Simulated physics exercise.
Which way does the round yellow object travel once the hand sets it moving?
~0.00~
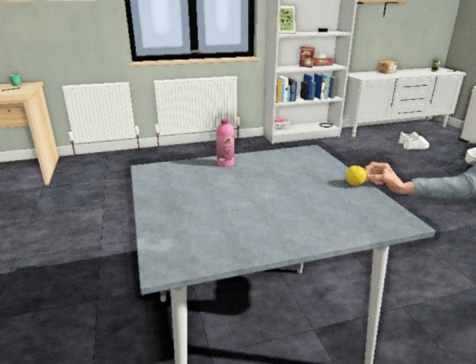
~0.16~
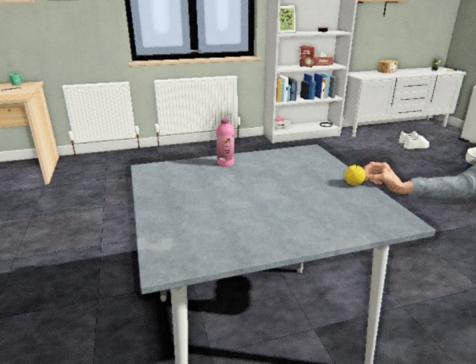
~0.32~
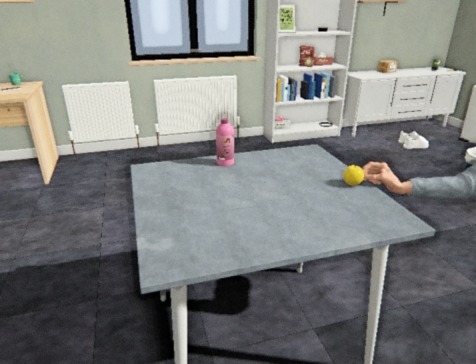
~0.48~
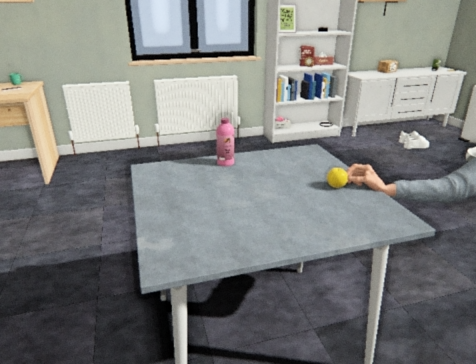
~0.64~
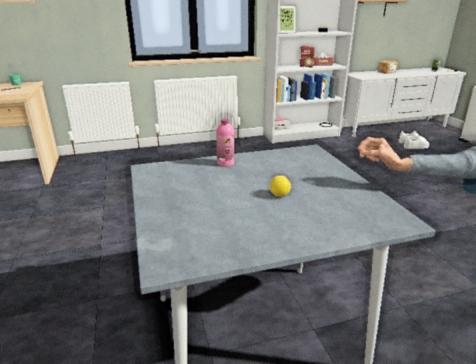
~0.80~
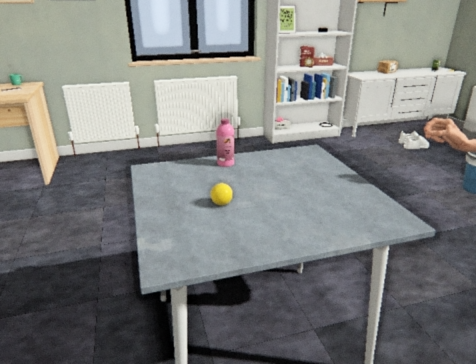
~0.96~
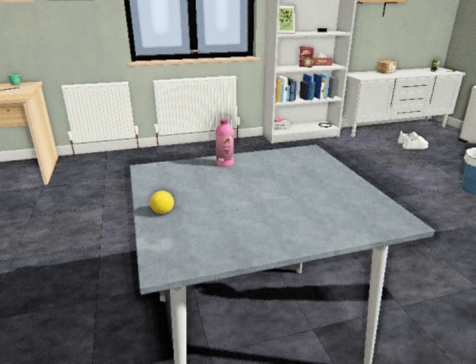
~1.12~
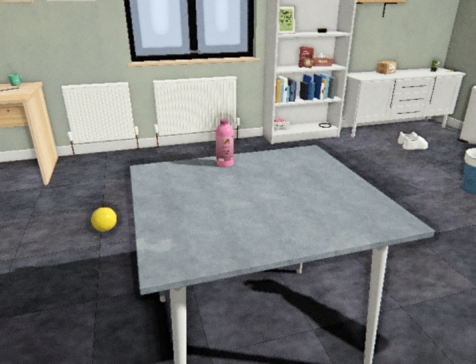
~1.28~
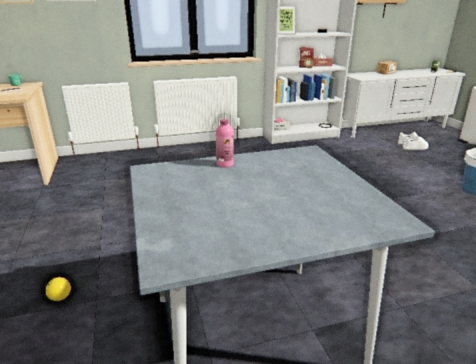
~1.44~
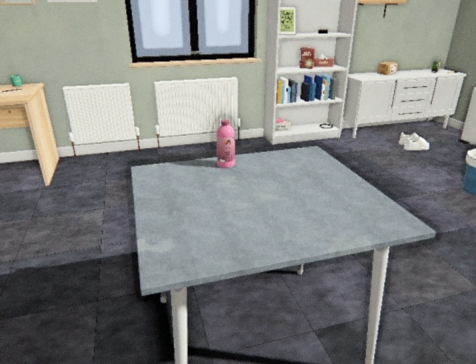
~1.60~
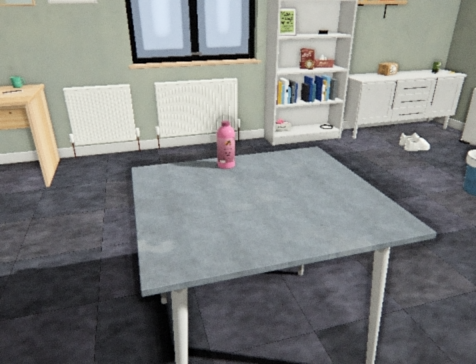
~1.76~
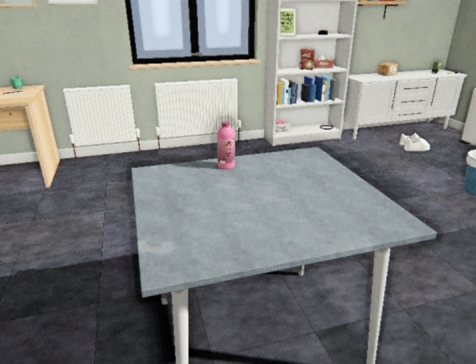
It travels to the left across the tabletop, away from the hand and on past the table's left edge.
The clip opens on a grey table with a pink bottle near its far edge, while a hand reaches in from the right and holds a small, round yellow object. After a short pause, the hand pushes the object left, lets go and draws back out of view. The yellow object rolls on across the tabletop, passing in front of the bottle. It goes over the left edge and drops toward the dark floor, then passes out of view. At the end, only the pink bottle remains on the table, still in its place.
